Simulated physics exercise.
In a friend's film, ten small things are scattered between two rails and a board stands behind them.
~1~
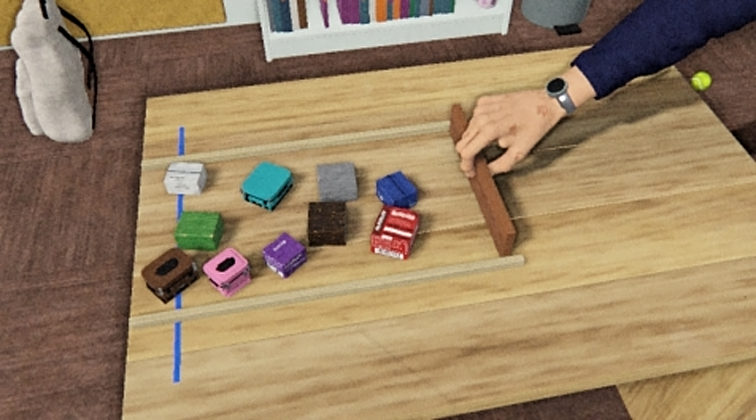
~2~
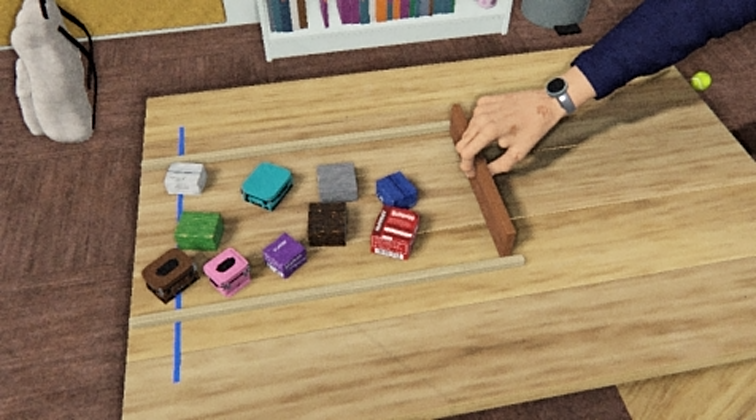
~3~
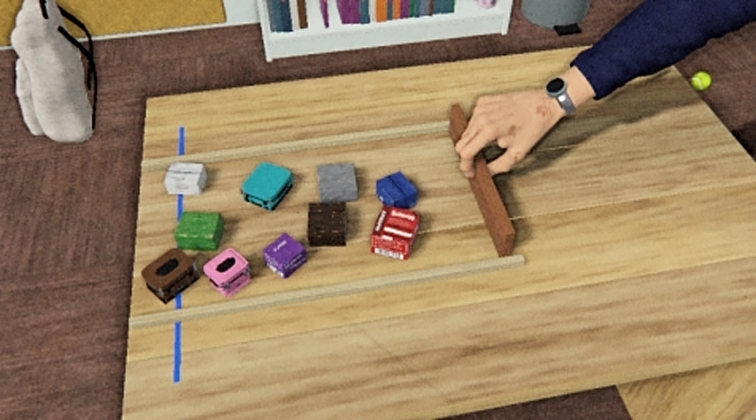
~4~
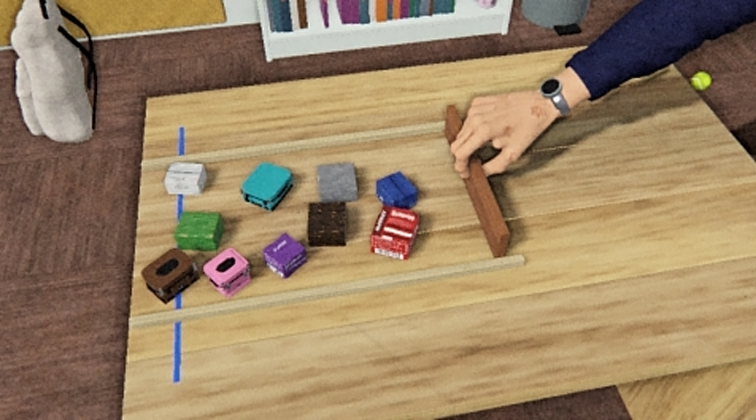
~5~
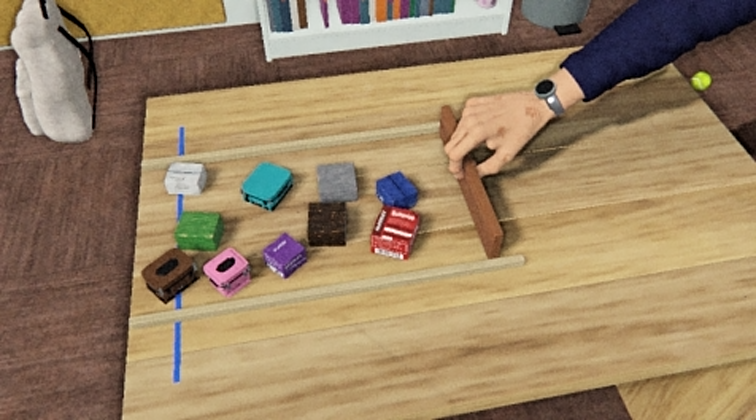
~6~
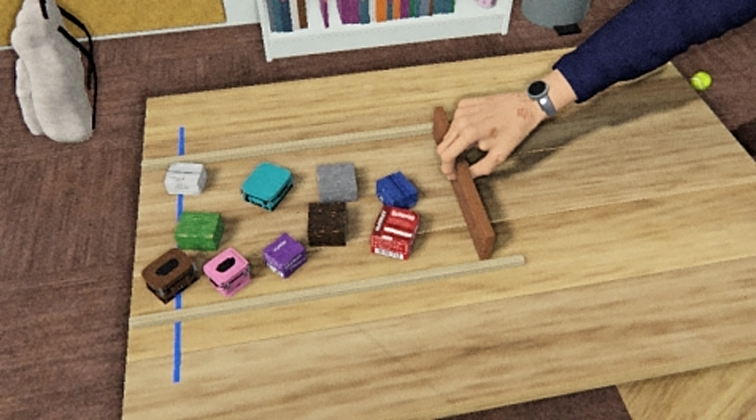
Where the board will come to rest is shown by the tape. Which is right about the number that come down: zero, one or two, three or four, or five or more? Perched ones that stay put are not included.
The right one is five or more.
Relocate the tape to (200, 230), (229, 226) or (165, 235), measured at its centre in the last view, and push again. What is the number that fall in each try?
Try 1: 2; try 2: 0; try 3: 6.
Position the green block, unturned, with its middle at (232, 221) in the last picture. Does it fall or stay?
From that start, the object then does not stay.
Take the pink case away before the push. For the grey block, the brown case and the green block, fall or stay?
So: The grey block does not drop, the brown case goes down, the green block goes down.
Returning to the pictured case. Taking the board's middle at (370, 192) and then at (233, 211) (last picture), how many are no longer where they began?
That gives 4 for the first and 10 for the second.
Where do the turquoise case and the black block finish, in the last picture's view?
Final spots - turquoise case (159, 175), black block (134, 259).
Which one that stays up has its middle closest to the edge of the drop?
That's the black block.
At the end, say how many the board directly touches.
In contact: 4.
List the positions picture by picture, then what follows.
The first frame shows brown case (170, 275); white box (186, 178); green block (200, 231); board (479, 176); tape (180, 233).
The second frame shows white box (186, 179); board (479, 176).
The third frame shows green block (200, 232); red box (395, 232).
The fourth frame shows brown case (170, 275); pink case (228, 273).
The fifth frame shows white box (186, 179); turquoise case (268, 187).
The sixth frame shows brown case (170, 275); white box (186, 179); green block (200, 232); board (460, 179); tape (180, 233).
A little later, none off yet; brown case at rest near (170, 275); white box at rest near (186, 179); green block at rest near (200, 232).
When it is over, the number that fall off is five or more; down, purple box, pink case, green block, white box and brown case.
